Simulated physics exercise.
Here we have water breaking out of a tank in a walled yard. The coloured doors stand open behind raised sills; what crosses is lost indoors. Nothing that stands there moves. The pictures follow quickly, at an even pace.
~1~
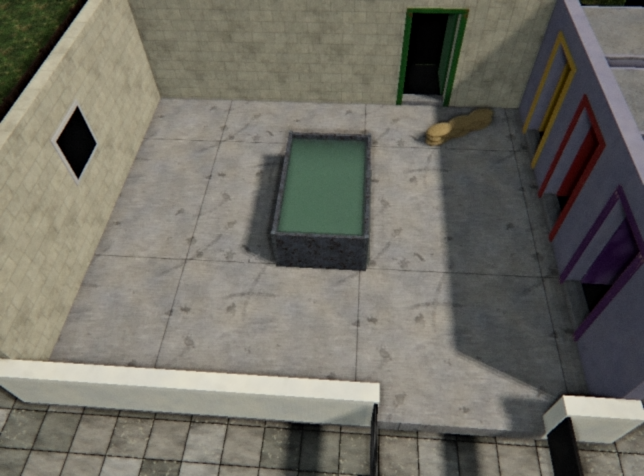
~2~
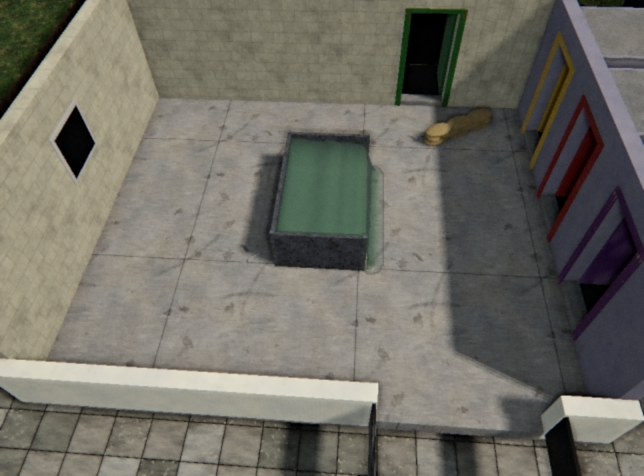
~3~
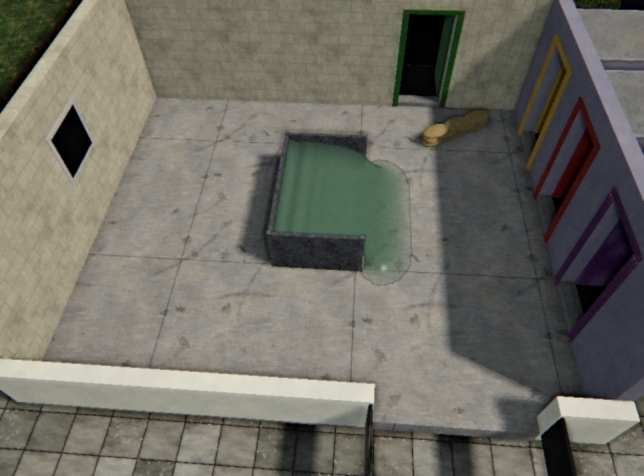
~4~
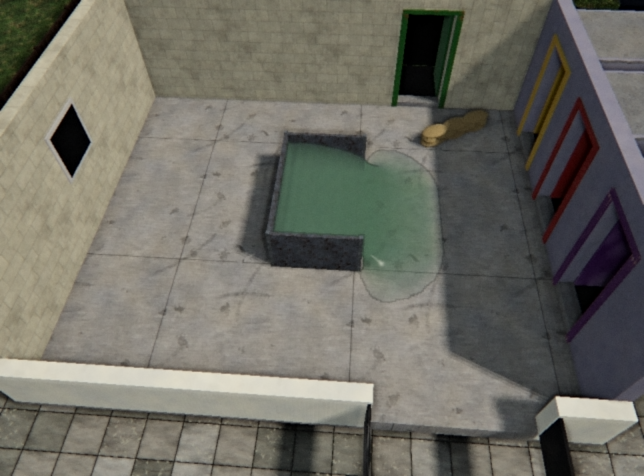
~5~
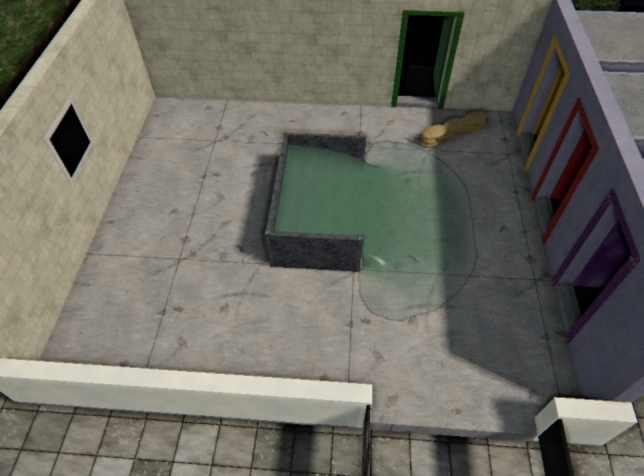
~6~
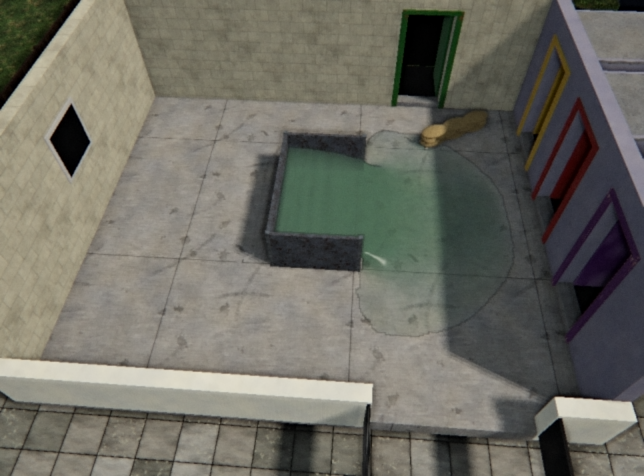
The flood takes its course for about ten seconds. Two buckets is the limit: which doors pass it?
In the end: The red door takes more than that; the yellow door takes more than that; the green door stays under that; the purple door takes more than that.
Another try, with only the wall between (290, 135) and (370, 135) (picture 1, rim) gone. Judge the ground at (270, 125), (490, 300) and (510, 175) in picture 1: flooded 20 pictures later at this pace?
In that order: Wet, not flooded, covered.
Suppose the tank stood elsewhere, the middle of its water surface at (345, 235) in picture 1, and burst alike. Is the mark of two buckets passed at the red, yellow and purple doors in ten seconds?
Then: The red door takes more, the yellow door takes less, the purple door lets more in.
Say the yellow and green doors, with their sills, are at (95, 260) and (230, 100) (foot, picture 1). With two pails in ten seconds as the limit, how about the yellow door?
My reading: Yellow stays under.
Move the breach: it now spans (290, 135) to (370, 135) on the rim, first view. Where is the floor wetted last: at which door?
Last comes the purple door.
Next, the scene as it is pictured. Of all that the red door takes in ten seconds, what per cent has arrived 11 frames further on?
Close to 75 %.
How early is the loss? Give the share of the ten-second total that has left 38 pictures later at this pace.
Close to 70 %.
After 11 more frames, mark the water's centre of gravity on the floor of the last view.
Around (448, 228).
A moment on, water covers 30 % of the floor; the red door far over two buckets in, the yellow door under two buckets in, the green door wet at the sill, nothing in, the purple door under two buckets in.
Next, water covers 35 % of the floor; the red door far over two buckets in, the yellow door over two buckets in, the green door wet at the sill, nothing in, the purple door over two buckets in.
Then, water covers 40 % of the floor; the red door far over two buckets in, the yellow door over two buckets in, the green door wet at the sill, nothing in, the purple door over two buckets in.
Later, water covers 65 % of the floor; the red door far over two buckets in, the yellow door over two buckets in, the green door wet at the sill, nothing in, the purple door over two buckets in.
In the end, water covers 80 % of the floor; the red door far over two buckets in, the yellow door over two buckets in, the green door wet at the sill, nothing in, the purple door over two buckets in.
